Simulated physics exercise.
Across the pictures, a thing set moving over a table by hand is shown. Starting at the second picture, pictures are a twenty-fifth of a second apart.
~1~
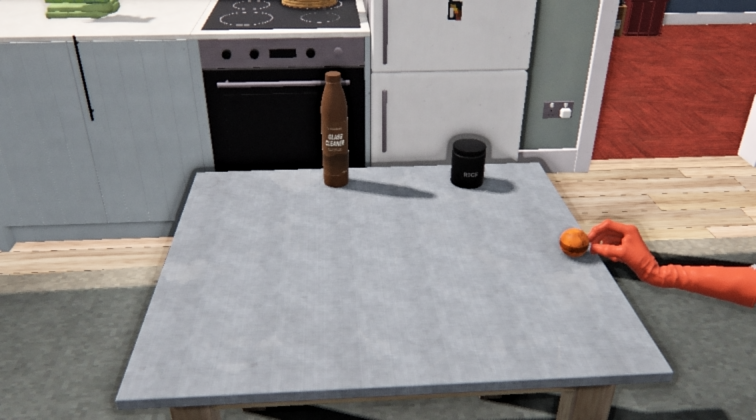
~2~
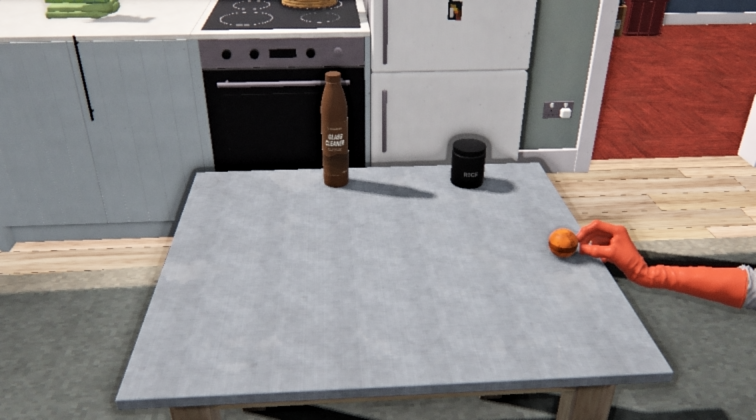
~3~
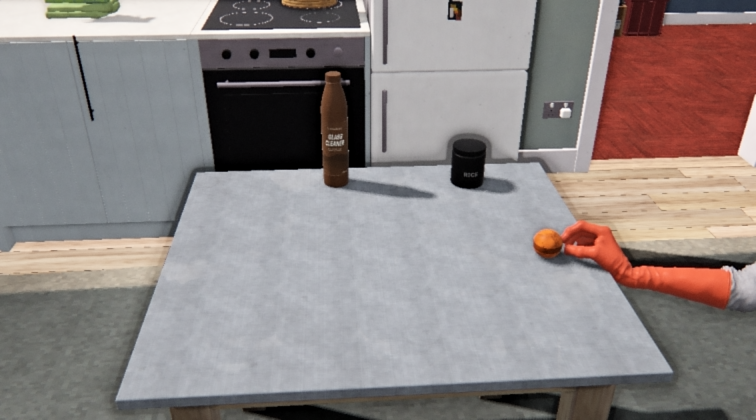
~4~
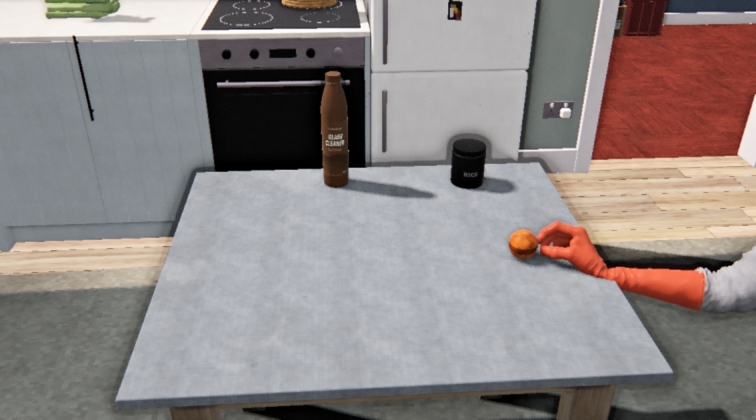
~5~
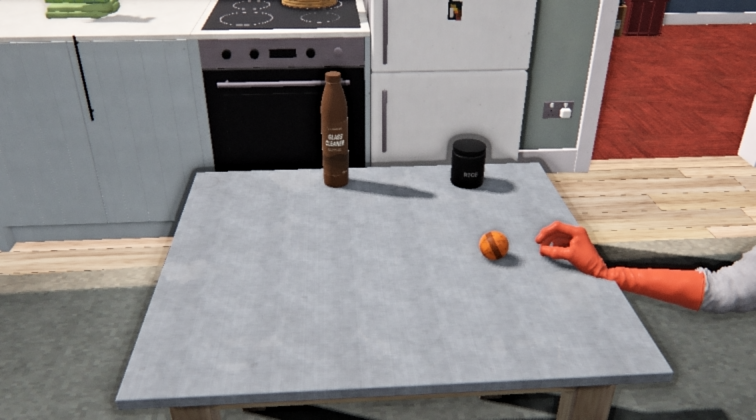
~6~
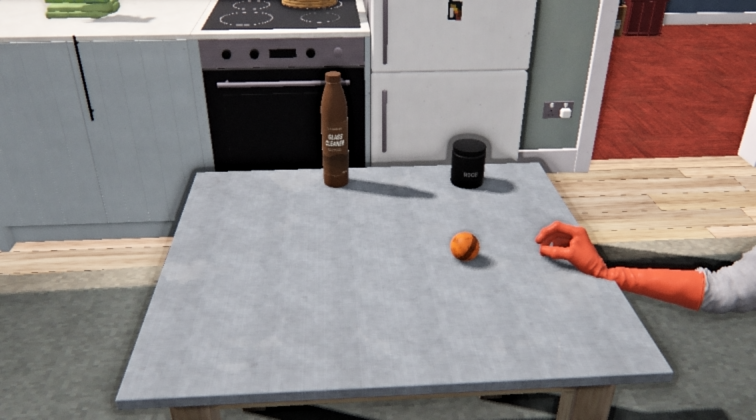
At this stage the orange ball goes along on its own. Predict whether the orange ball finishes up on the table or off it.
Off the table.
Then, 0.20 s later than the last frame, orange ball moved well along near (320, 252).
Then, 0.50 s later than the last frame, orange ball now off the table.
Then, 0.90 s later than the last frame, things are still on the move.
When it is over, off the table, orange ball.
